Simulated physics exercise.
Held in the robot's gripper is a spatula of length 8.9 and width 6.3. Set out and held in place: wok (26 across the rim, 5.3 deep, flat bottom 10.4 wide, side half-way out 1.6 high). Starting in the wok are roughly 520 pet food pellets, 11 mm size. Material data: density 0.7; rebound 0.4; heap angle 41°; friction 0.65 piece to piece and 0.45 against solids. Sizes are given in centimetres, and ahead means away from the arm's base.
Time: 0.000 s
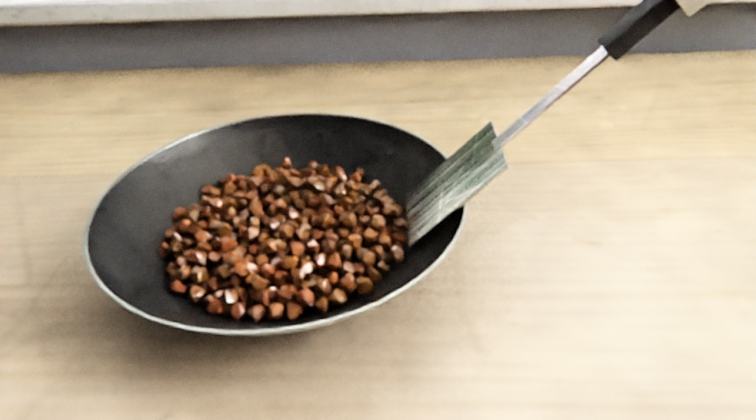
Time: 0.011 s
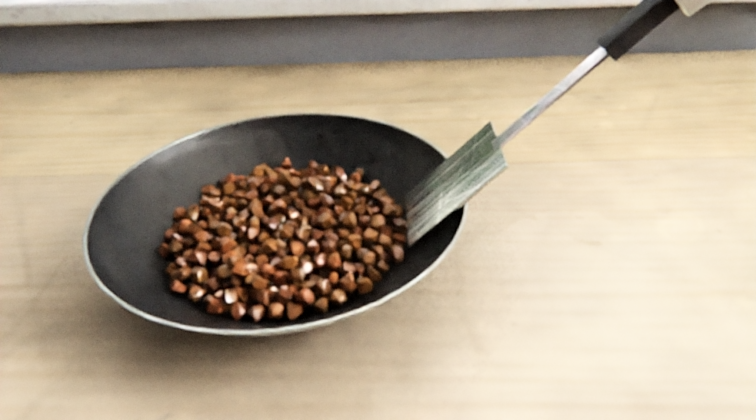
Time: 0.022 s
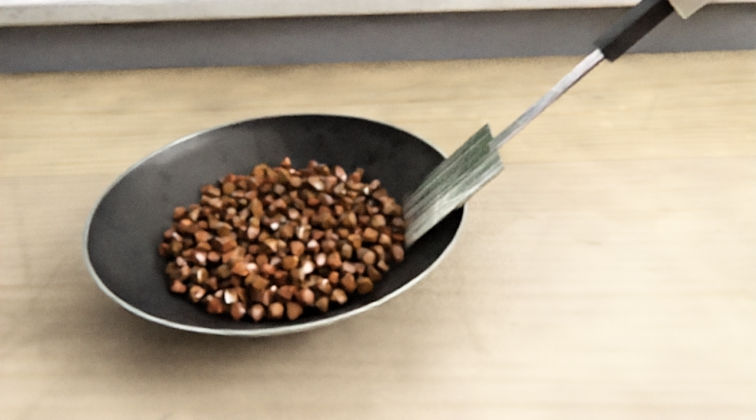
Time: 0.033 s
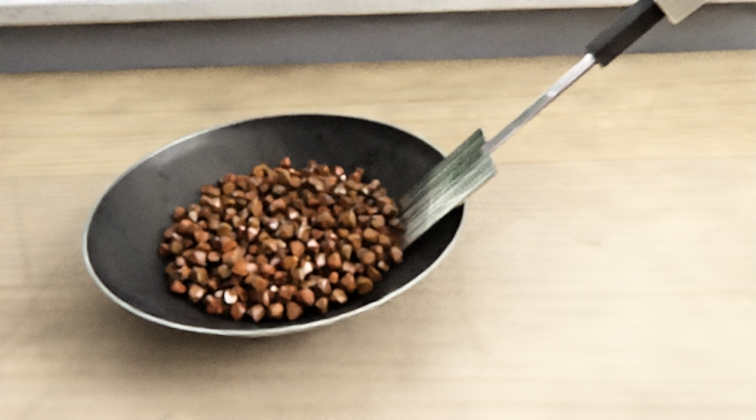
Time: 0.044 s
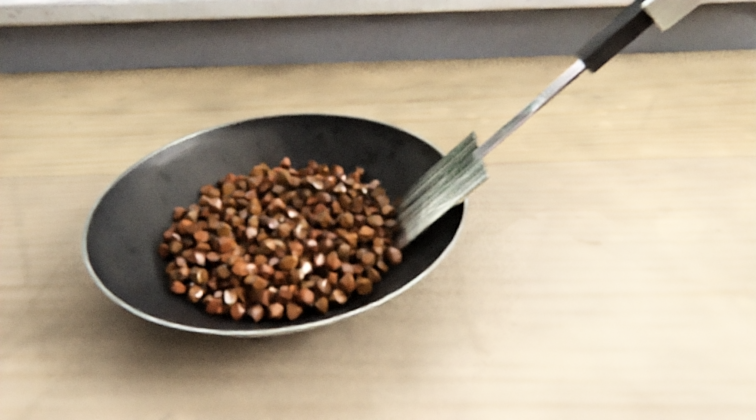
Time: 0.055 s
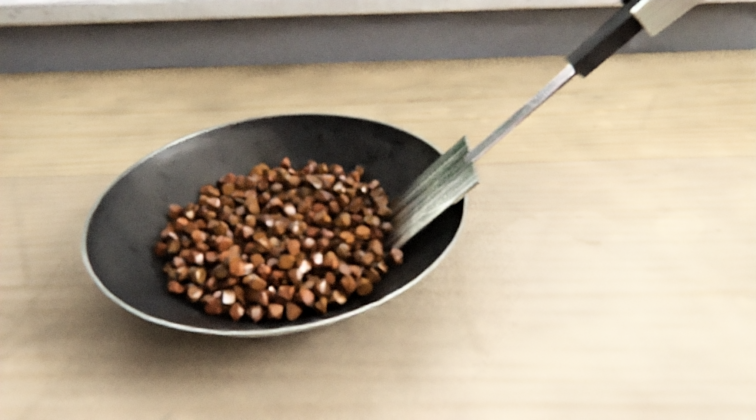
Robot gripper holding a spatula and sliding its blade slightly left and down against brown pellets heaped in a dark wok.
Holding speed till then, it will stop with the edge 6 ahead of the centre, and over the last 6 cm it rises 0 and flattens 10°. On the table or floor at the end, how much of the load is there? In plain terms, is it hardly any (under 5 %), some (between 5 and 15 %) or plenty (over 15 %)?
Some - between 5 and 15 %.
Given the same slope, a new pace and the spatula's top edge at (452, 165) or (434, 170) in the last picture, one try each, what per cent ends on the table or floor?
Respectively, some 10 and 20 per cent.
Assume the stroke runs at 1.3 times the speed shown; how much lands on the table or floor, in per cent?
Something close to 5 per cent ends up on the table or floor.
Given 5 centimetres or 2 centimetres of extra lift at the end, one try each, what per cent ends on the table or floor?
5 and 5 per cent.
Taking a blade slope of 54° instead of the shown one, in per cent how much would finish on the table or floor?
Somewhere around 10 per cent would end on the table or floor.
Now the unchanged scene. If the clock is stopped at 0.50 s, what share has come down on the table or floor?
I'd put it at around 8 per cent.
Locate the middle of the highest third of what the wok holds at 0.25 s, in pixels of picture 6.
Roughly pixel (170, 204).
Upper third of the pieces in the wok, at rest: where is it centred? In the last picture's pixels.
About (156, 204).
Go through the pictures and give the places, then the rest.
Spatula top edge at (500, 142), sloping 46°; upper third of the load around (286, 220), from x 165 to 400, top at y 165; 520 in the wok, in the first picture.
Spatula top edge at (499, 142), sloping 46°; upper third of the load around (286, 220), from x 165 to 400, top at y 165, in the second picture.
Spatula top edge at (496, 144), sloping 46°; upper third of the load around (285, 221), from x 165 to 400, top at y 165, in the third picture.
Spatula top edge at (489, 148), sloping 46°; upper third of the load around (285, 220), from x 165 to 395, top at y 165, in the fourth picture.
Spatula top edge at (481, 153), sloping 46°; upper third of the load around (288, 221), from x 165 to 395, top at y 165, in the fifth picture.
Spatula top edge at (472, 157), sloping 46°; upper third of the load around (285, 221), from x 160 to 395, top at y 165; 520 in the wok, in the sixth picture.
By 0.15 s, sloping 46°, highest piece 5 above the table; 520 in the wok.
By 0.25 s, sloping 42°, highest piece 7 above the table; 518 in the wok, 2 on the blade or in flight.
By 0.50 s, sloping 36°, highest piece 7 above the table; 481 in the wok, 39 on the table or floor.
By 1.55 s, sloping 36°, highest piece 7 above the table; 481 in the wok, 39 on the table or floor.
Final count, 481 in the wok, 39 on the table or floor. That is 8 % on the table or floor.
